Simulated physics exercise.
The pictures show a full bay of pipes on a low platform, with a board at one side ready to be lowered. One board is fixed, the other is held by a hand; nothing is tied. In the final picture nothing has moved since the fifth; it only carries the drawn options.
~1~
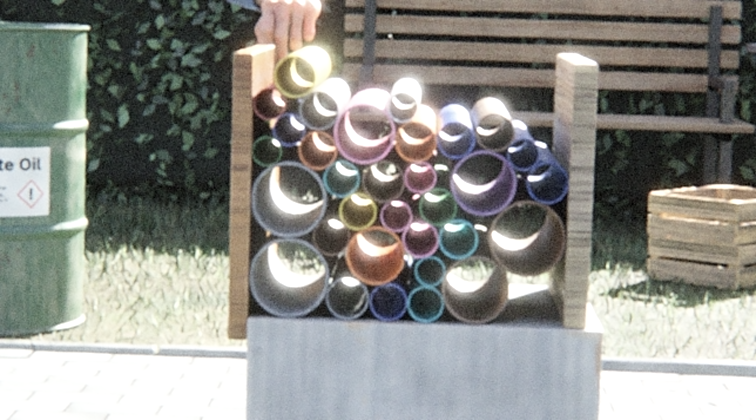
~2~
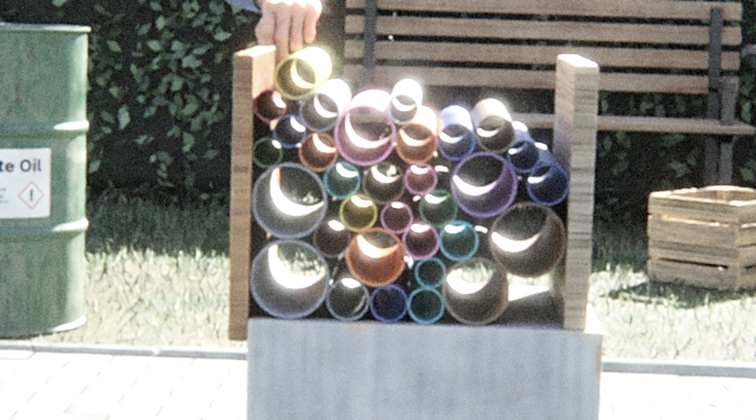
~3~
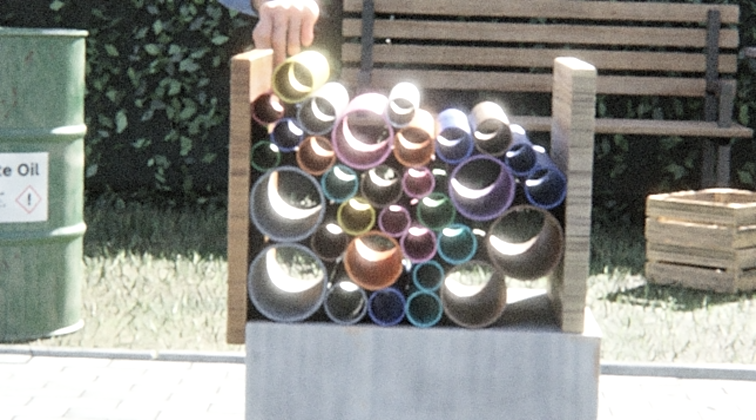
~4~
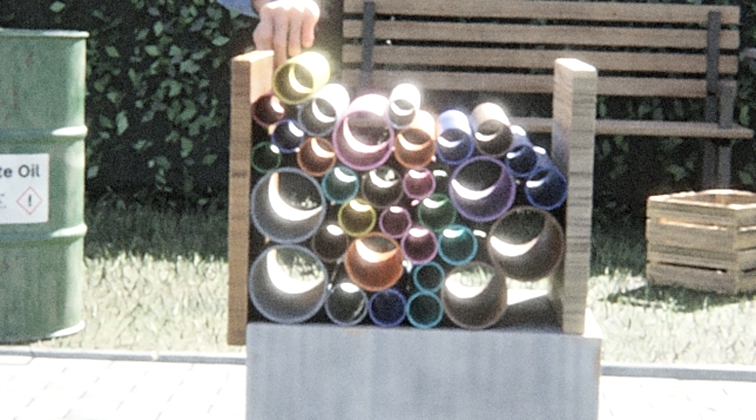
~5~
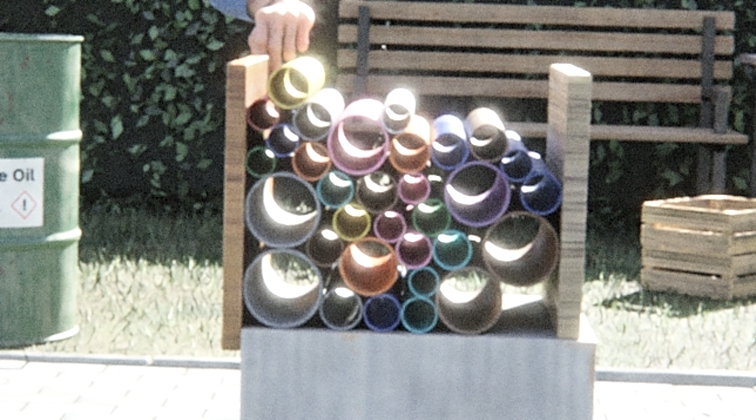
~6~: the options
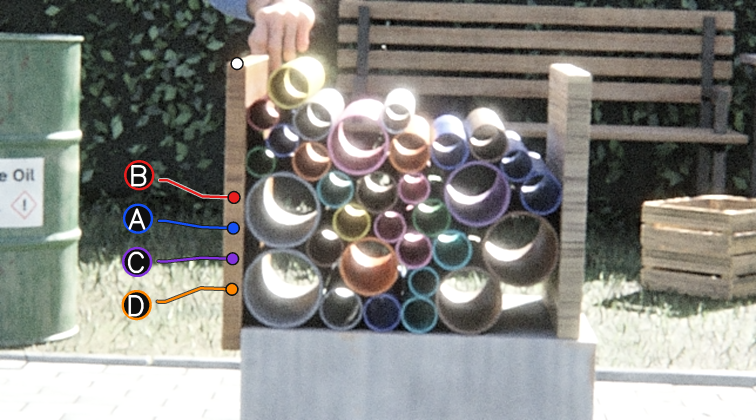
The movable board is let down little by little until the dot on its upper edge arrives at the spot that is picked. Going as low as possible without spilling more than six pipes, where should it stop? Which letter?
It can be let down to A.
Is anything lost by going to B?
At B: Yes.
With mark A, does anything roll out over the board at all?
Yes, at A.
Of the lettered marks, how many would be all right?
Two of them.
On the marked copy, A at (233, 229); B at (234, 197); C at (232, 259); D at (232, 289); the white dot at (237, 64).
Following A. Soon after the start, top of the board (246, 137).
Later, top of the board (244, 219).
In the end, top of the board (244, 228), five out over the board.
As for the rest, B five out over the board; C more than six out over the board; D more than six out over the board.
